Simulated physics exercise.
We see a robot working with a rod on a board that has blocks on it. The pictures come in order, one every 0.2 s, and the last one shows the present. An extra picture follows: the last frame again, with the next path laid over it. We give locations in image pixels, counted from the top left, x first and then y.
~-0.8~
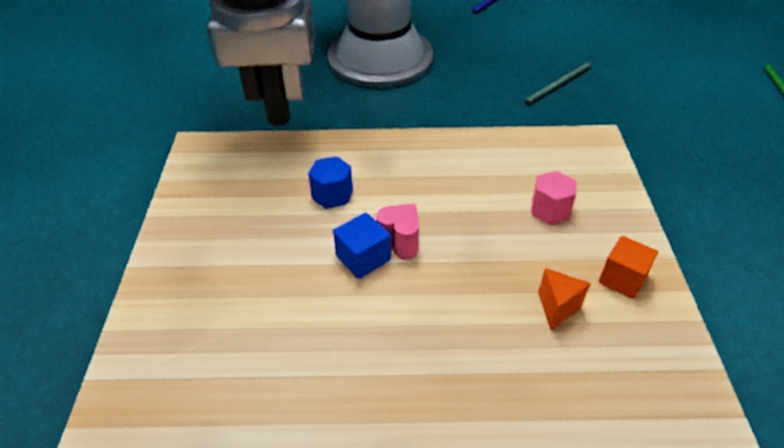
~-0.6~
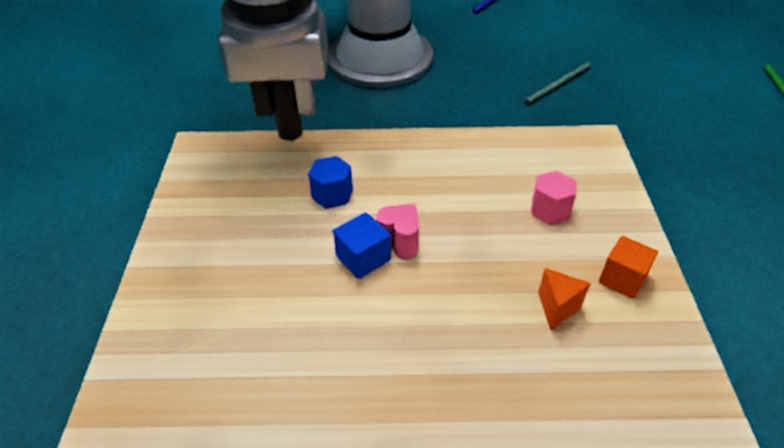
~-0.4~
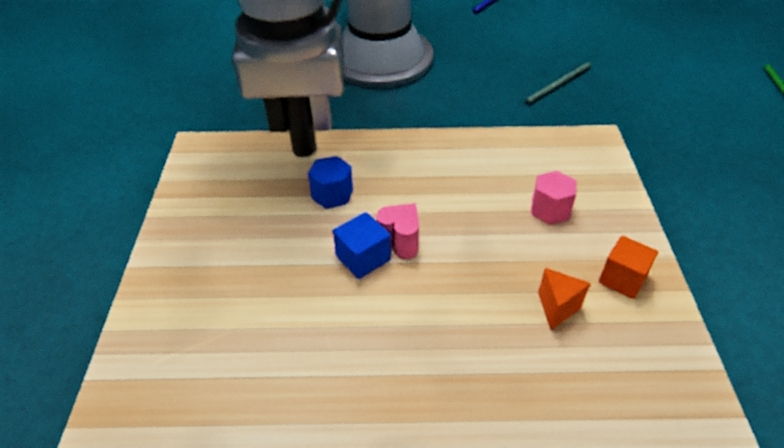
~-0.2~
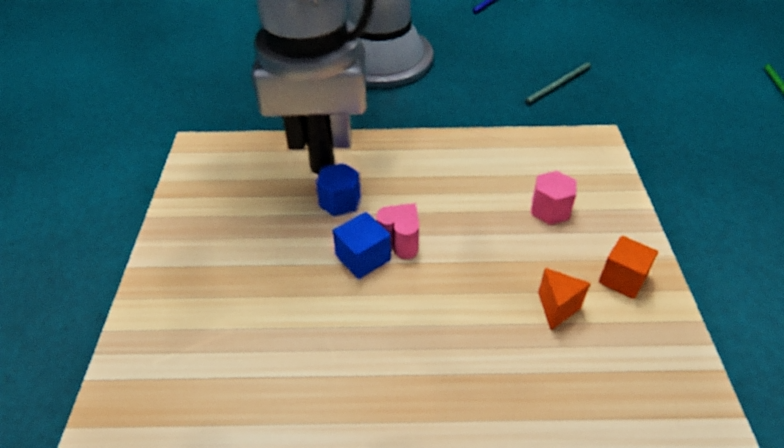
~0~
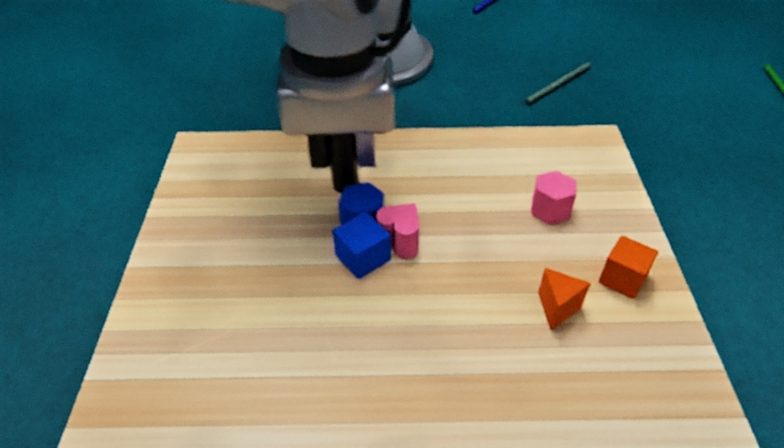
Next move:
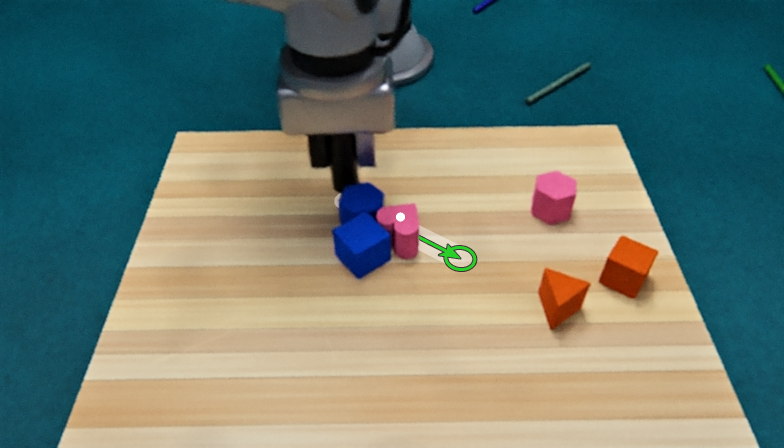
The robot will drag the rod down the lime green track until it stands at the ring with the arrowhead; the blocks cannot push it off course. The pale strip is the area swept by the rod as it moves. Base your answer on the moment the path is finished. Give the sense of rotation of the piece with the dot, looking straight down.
Rotates counter-clockwise.
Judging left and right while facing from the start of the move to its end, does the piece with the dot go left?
No
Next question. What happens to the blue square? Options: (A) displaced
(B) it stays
My answer is option A.
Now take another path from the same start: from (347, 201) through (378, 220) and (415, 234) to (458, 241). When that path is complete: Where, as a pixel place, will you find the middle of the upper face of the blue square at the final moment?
It is going to be at (367, 258).
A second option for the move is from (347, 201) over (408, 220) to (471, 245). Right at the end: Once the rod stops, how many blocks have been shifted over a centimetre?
Moved: 3 or more.
The drawn path runs from (347, 201) to (460, 258); the dot is on the pink heart-shaped block.
What follows on the original path. One third of the way, rod (384, 204); blue hexagonal block (396, 219), turned 15° clockwise; blue square (368, 249), turned 50° clockwise; pink heart-shaped block (434, 235), turned 30° anticlockwise.
Two thirds of the way, rod (421, 223); blue hexagonal block (417, 241), turned 60° clockwise; blue square (369, 256), turned 75° clockwise; pink heart-shaped block (457, 258), turned 80° anticlockwise.
At the end, rod (462, 243); blue hexagonal block (425, 248), turned 105° clockwise; blue square (370, 256), turned 75° clockwise; pink heart-shaped block (468, 269), turned 105° anticlockwise.
